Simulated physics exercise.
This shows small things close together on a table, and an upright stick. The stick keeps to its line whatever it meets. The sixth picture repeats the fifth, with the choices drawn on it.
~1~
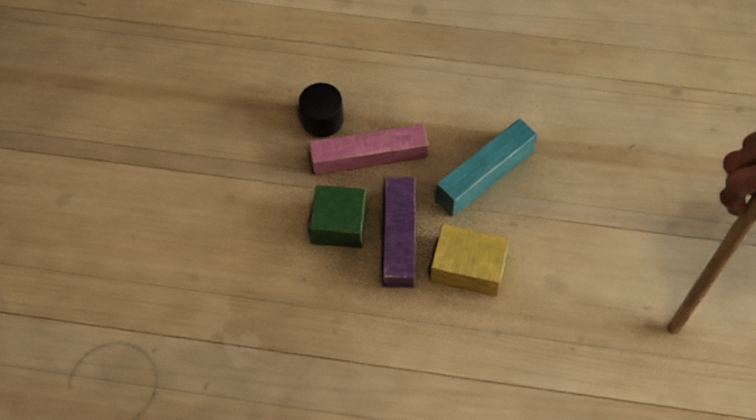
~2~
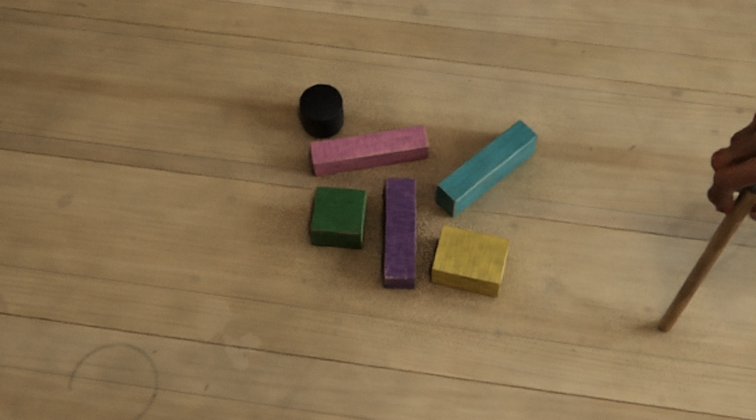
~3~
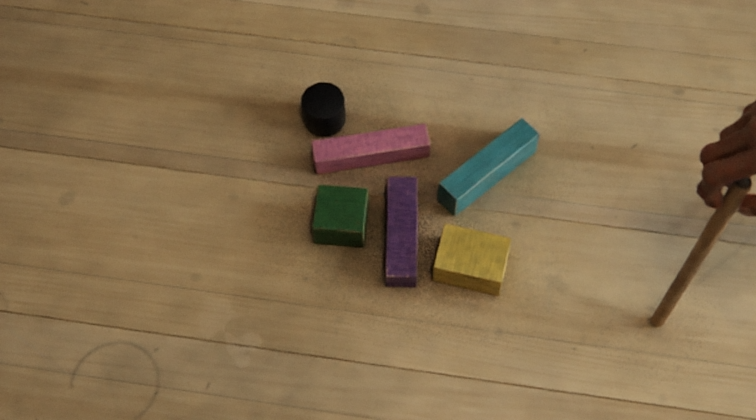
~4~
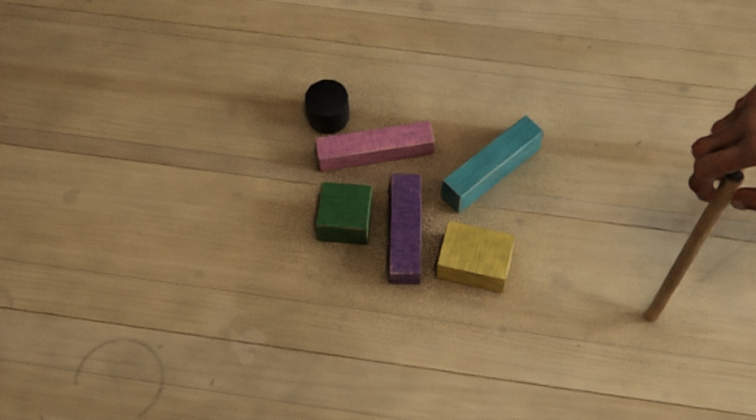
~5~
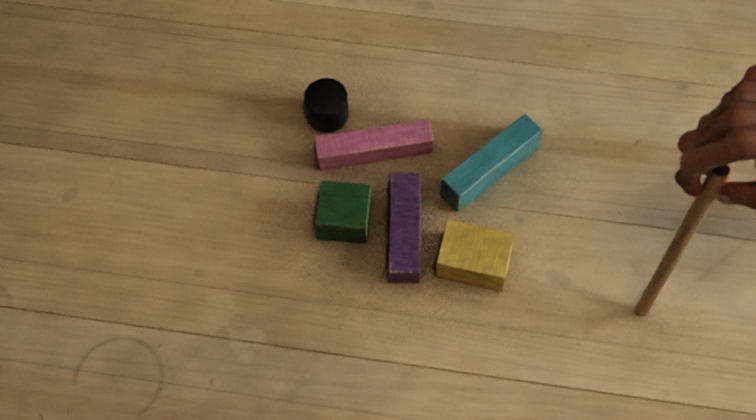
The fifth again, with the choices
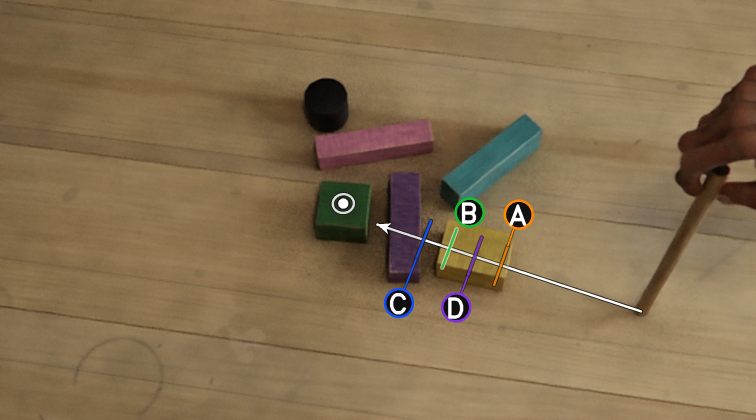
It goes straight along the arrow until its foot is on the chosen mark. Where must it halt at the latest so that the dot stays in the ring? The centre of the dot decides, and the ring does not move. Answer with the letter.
The farthest safe stop is D.
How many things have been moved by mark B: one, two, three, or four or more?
In all, three.
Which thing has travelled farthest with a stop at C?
The yellow block has gone farthest.
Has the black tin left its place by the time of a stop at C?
No.
On the marked copy, A at (501, 266); B at (449, 248); C at (424, 240); D at (475, 257); the arrow from (641, 311) to (377, 225); the white dot at (343, 203).
With D. Early on, foot of the stick (579, 292).
Further on, foot of the stick (518, 272).
At the end, foot of the stick (475, 258); yellow block (435, 246); purple bar (388, 223); the dot is still in its ring.
As for the rest, A keeps the dot in but is short; B shifts the dotted thing to (322, 206); C shifts the dotted thing to (296, 200).
